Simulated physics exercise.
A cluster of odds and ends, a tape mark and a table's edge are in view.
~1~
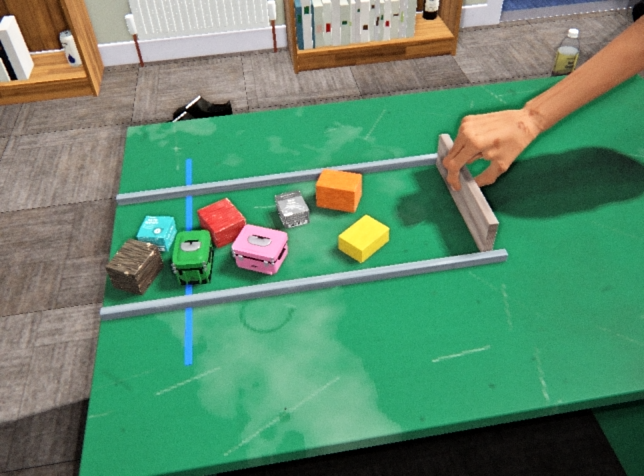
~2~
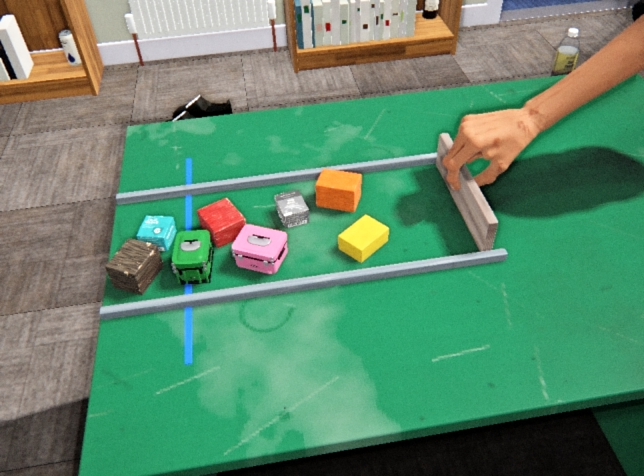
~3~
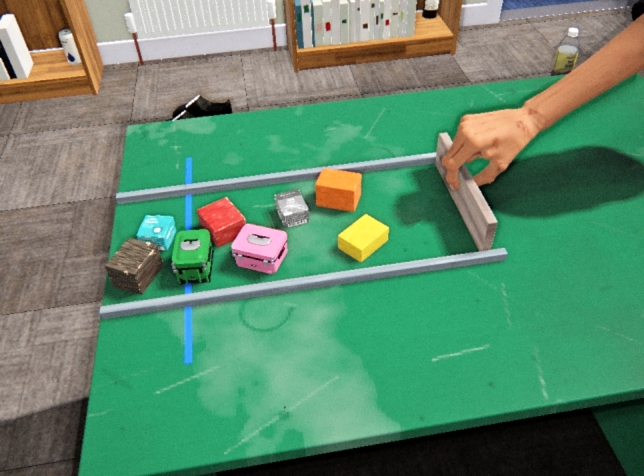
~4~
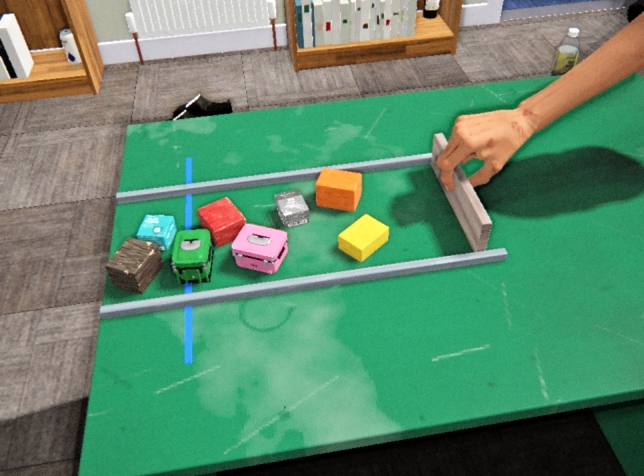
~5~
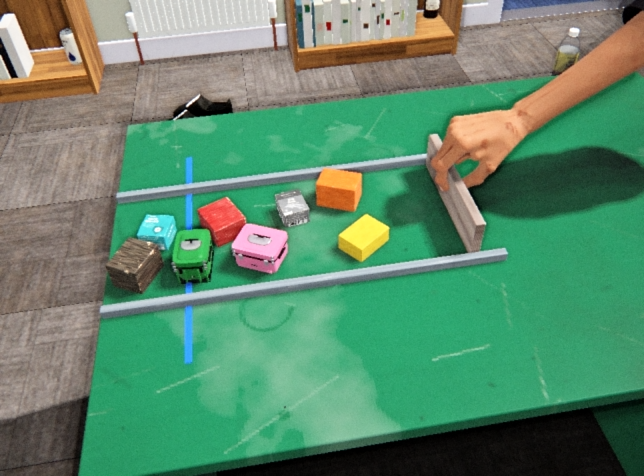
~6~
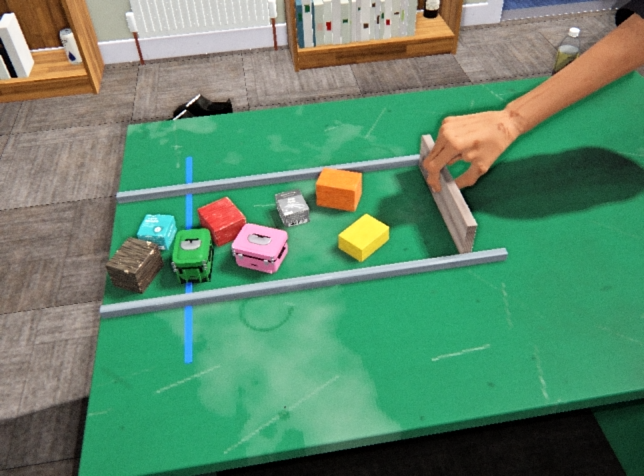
On a green table, a hand sliding a wooden board slightly left between two rails, the coloured boxes and blocks staying still.
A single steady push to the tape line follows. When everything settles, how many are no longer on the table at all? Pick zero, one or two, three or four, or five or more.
Three or four are off the table.
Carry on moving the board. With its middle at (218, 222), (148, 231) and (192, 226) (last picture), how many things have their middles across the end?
Place by place, 2, 6 and 4.
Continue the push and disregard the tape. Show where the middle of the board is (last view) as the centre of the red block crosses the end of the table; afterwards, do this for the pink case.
I'd put it close to (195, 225), and close to (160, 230) for the other one.
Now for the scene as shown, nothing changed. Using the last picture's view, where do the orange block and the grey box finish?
The orange block at (166, 218), the grey box at (132, 239).
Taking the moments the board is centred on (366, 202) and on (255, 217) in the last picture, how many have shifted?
At that stage 2; at the next, 8.
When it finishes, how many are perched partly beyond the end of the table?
0, I think.
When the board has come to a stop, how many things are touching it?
It adds up to 2.
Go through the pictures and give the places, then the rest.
The first frame shows black block (136, 267); turquoise box (157, 234); green case (194, 257); board (464, 191); tape (189, 244).
The second frame shows turquoise box (157, 233); pink case (261, 250).
The third frame shows green case (194, 256); board (463, 190).
The fourth frame shows black block (135, 266); yellow block (364, 238).
The fifth frame shows turquoise box (157, 232); grey box (292, 208).
The sixth frame shows black block (136, 265); turquoise box (157, 232); green case (194, 256); board (445, 192); tape (189, 242).
Early on, none off yet; black block at rest near (136, 265); turquoise box at rest near (157, 232); green case at rest near (194, 256).
A while later, none off yet; black block at rest near (135, 265); turquoise box moving near (147, 235); green case travelled a little near (174, 260).
Finally, the number that fall off is three or four; lost, red block, green case, turquoise box and black block.
